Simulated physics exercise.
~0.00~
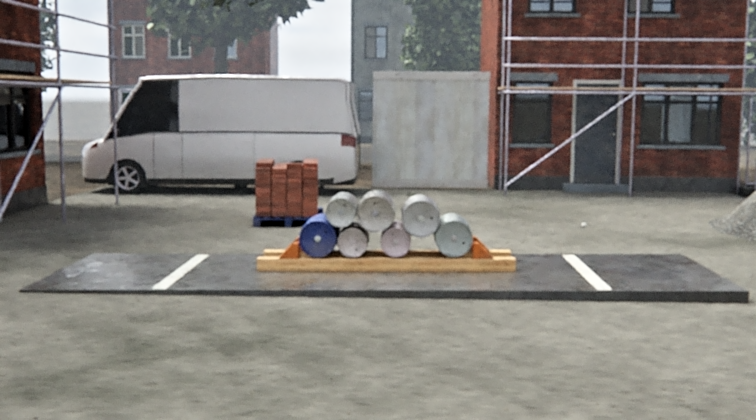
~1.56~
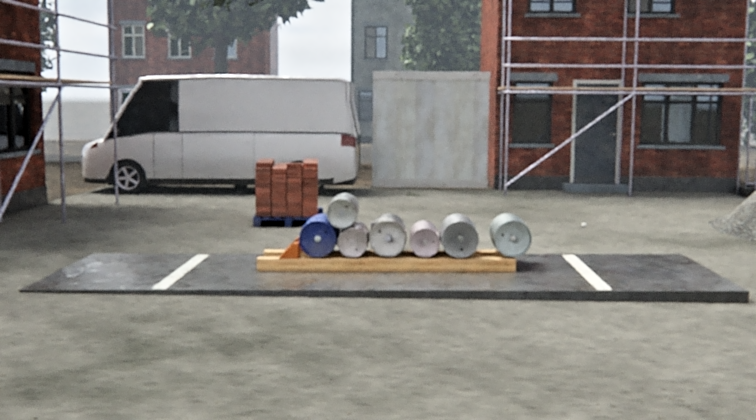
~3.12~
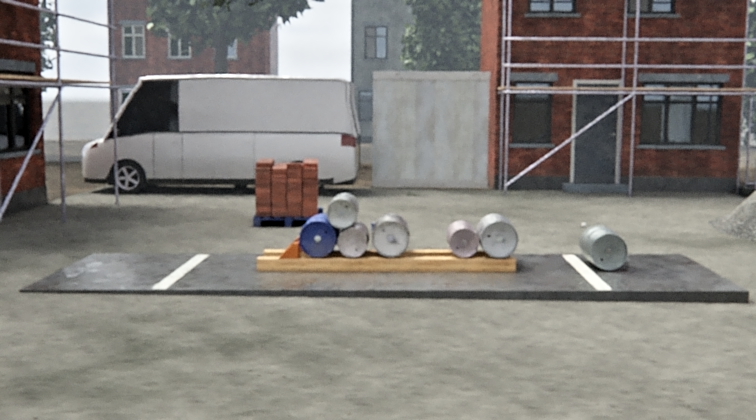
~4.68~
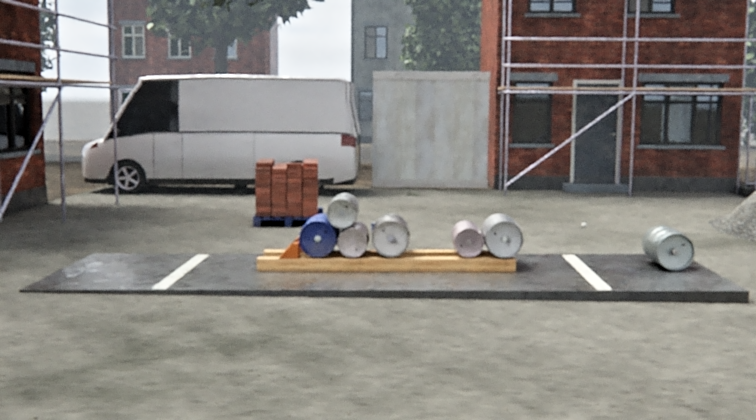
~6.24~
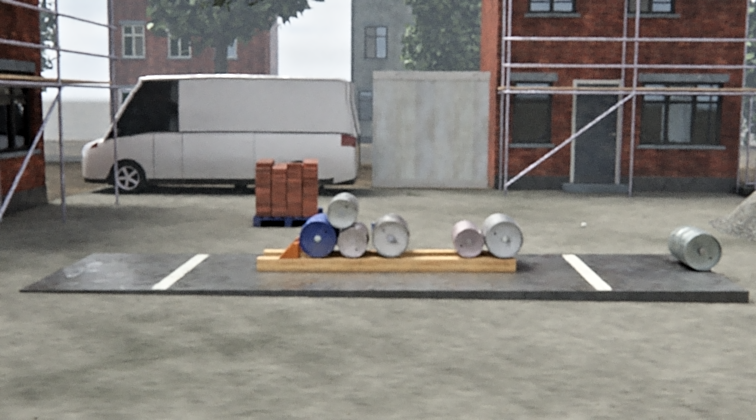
Building yard with stacked metal kegs collapsing rightwards, one rolling past the white line while the blue one stays put.
